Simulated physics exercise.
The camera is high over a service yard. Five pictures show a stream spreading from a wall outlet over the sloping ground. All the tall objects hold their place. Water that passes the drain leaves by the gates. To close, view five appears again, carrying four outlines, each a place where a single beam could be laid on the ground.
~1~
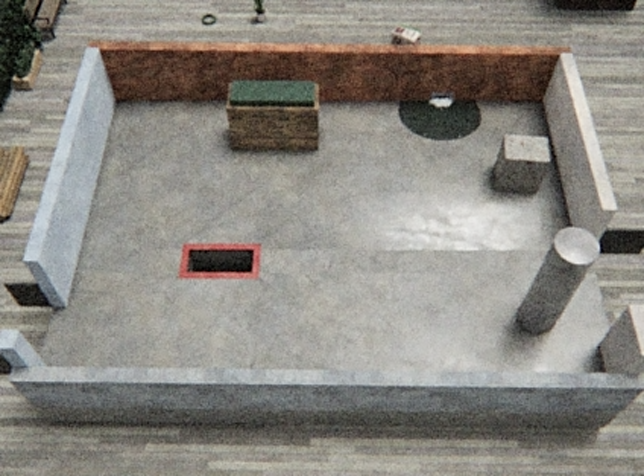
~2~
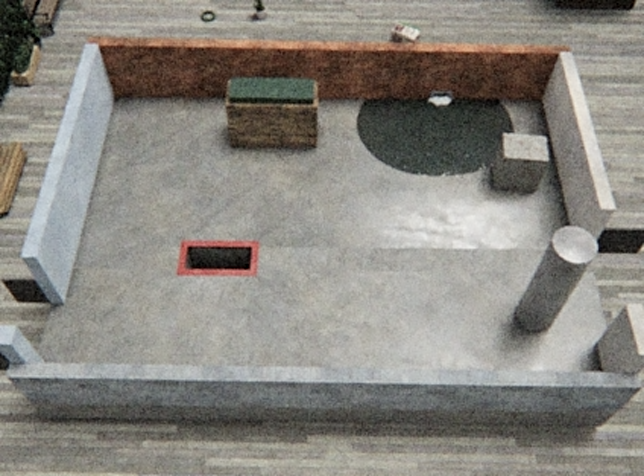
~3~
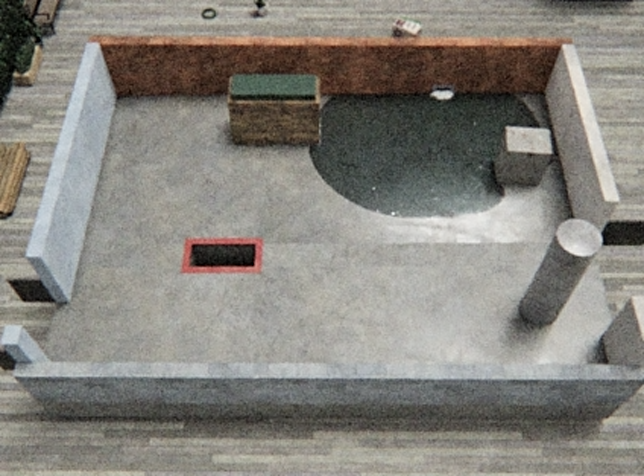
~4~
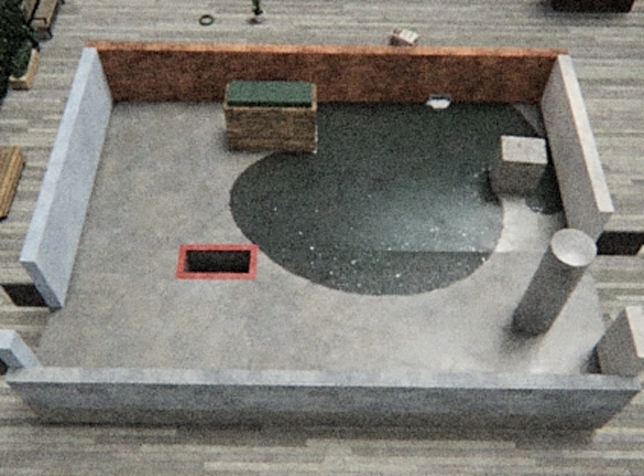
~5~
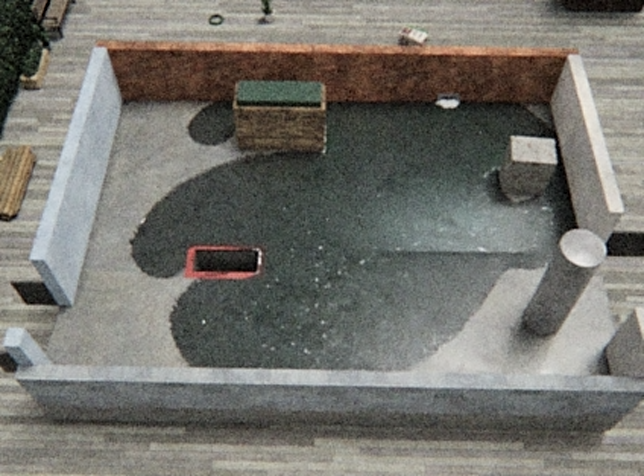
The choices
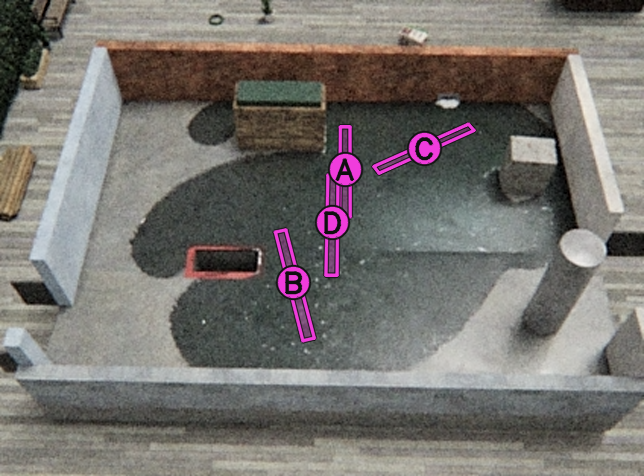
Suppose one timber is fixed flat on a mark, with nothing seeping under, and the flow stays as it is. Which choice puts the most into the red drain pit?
C beats the others.
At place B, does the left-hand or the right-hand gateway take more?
The left gate.
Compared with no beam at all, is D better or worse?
Place D is worse.
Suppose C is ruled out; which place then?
B.
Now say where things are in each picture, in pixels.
The first frame shows outfall at (441, 97); red drain pit at (220, 261); open gate at (59, 338); open gate at (588, 296); front seen at (419, 132), 3 % of the ground wet; red drain pit still dry.
The second frame shows front seen at (406, 168), 10 % of the ground wet; red drain pit still dry.
The third frame shows front seen at (381, 210), 21 % of the ground wet; red drain pit still dry.
The fourth frame shows front seen at (308, 278), 37 % of the ground wet; red drain pit still dry.
The fifth frame shows front seen at (177, 337), 62 % of the ground wet; red drain pit taking water.
On the marked copy, A from (344, 216) to (345, 126); B from (280, 231) to (308, 339); C from (376, 169) to (471, 127); D from (331, 275) to (332, 175).
For place A, about 7 % of the stream goes into the red drain pit, about 91 % out by the gates.
For place B, about 11 % of the stream goes into the red drain pit, about 86 % out by the gates.
For place C, about 27 % of the stream goes into the red drain pit, about 71 % out by the gates.
For place D, about 7 % of the stream goes into the red drain pit, about 91 % out by the gates.
